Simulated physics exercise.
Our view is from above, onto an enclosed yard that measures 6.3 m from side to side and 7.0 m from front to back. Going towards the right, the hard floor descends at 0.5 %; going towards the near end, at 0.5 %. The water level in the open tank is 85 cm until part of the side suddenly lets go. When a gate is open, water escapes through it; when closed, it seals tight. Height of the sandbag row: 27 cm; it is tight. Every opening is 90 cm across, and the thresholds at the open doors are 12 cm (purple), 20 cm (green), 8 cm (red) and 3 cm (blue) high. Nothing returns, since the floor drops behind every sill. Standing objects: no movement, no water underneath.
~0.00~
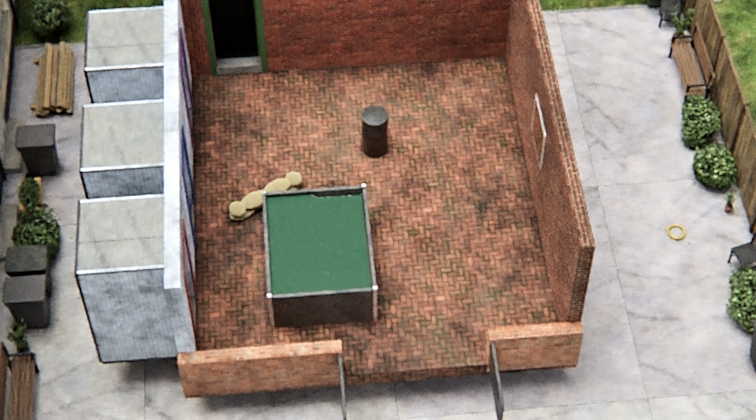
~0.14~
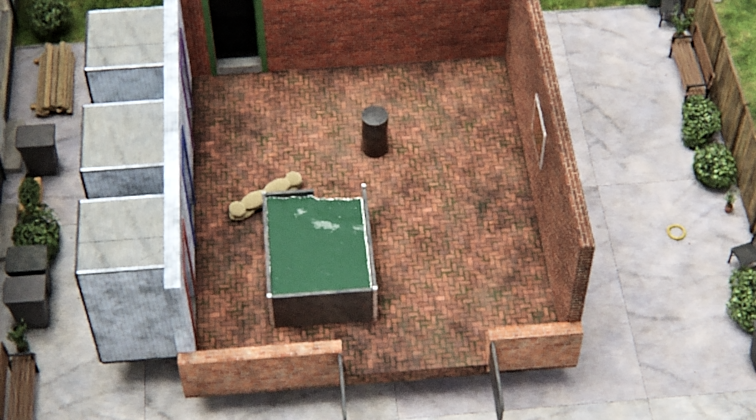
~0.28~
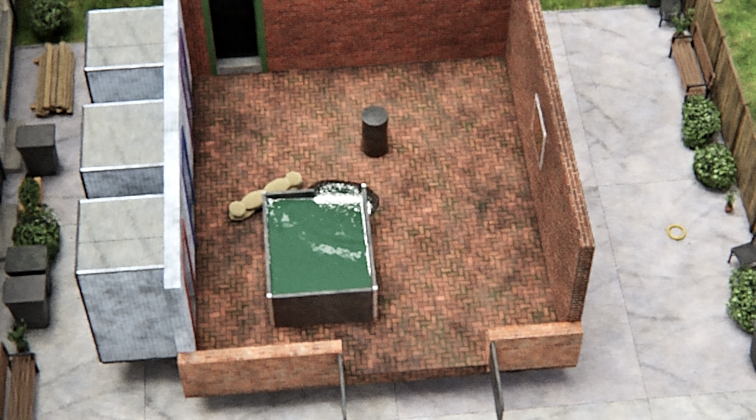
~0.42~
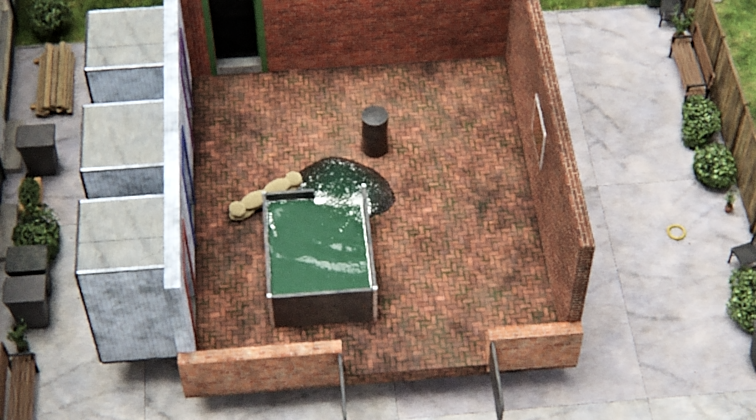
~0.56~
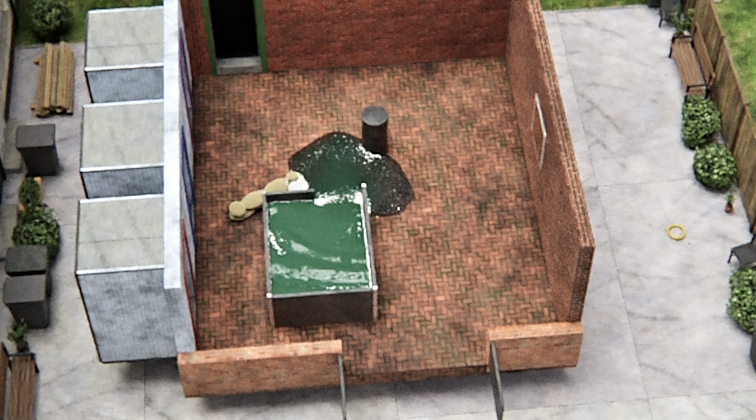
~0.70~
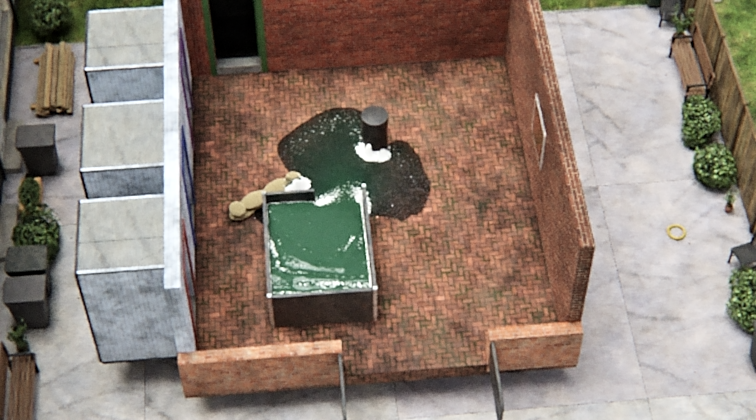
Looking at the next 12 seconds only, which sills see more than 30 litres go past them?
At the purple door the amount let in will fall short of the limit; at the green door the amount let in will fall short of the limit; at the red door the amount let in will fall short of the limit; at the blue door the amount let in will top the limit.
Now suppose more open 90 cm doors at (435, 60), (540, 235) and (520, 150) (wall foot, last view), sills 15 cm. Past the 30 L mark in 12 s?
Note, doorways in listed order: Stays short, stays short, stays short.
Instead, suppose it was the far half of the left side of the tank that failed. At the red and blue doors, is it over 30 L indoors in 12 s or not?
For red, too much; for blue, too much.
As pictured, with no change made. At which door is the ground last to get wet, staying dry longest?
Red.
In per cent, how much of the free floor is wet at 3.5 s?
I'd say around 50 % is wet.
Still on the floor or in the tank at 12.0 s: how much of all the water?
Some 88 in a hundred.
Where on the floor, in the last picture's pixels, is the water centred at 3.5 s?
Its balance point sits around (342, 185).
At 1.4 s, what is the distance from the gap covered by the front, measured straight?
It's close to 4.0 metres.
After 1.4 s water covers 30 % of the floor and is deepest (44 cm) near (340, 214); purple door not reached, green door not reached, red door not reached, blue door not reached.
After 2.2 s water covers 45 % of the floor and is deepest (38 cm) near (309, 74); purple door not reached, green door 21 cm at the sill, 0 L in, red door not reached, blue door not reached.
After 3.5 s water covers 50 % of the floor and is deepest (28 cm) near (192, 82); purple door 12 cm at the sill, 0 L in, green door 14 cm at the sill, 1 L in, red door not reached, blue door 1 cm at the sill, 0 L in.
After 7.0 s water covers 85 % of the floor and is deepest (18 cm) near (300, 75); purple door 9 cm at the sill, 4 L in, green door 11 cm at the sill, 2 L in, red door 3 cm at the sill, 0 L in, blue door 9 cm at the sill, 30 L in.
After 12.0 s water covers 95 % of the floor and is deepest (12 cm) near (540, 348); purple door 6 cm at the sill, 4 L in, green door 8 cm at the sill, 2 L in, red door 5 cm at the sill, 0 L in, blue door 6 cm at the sill, 103 L in.
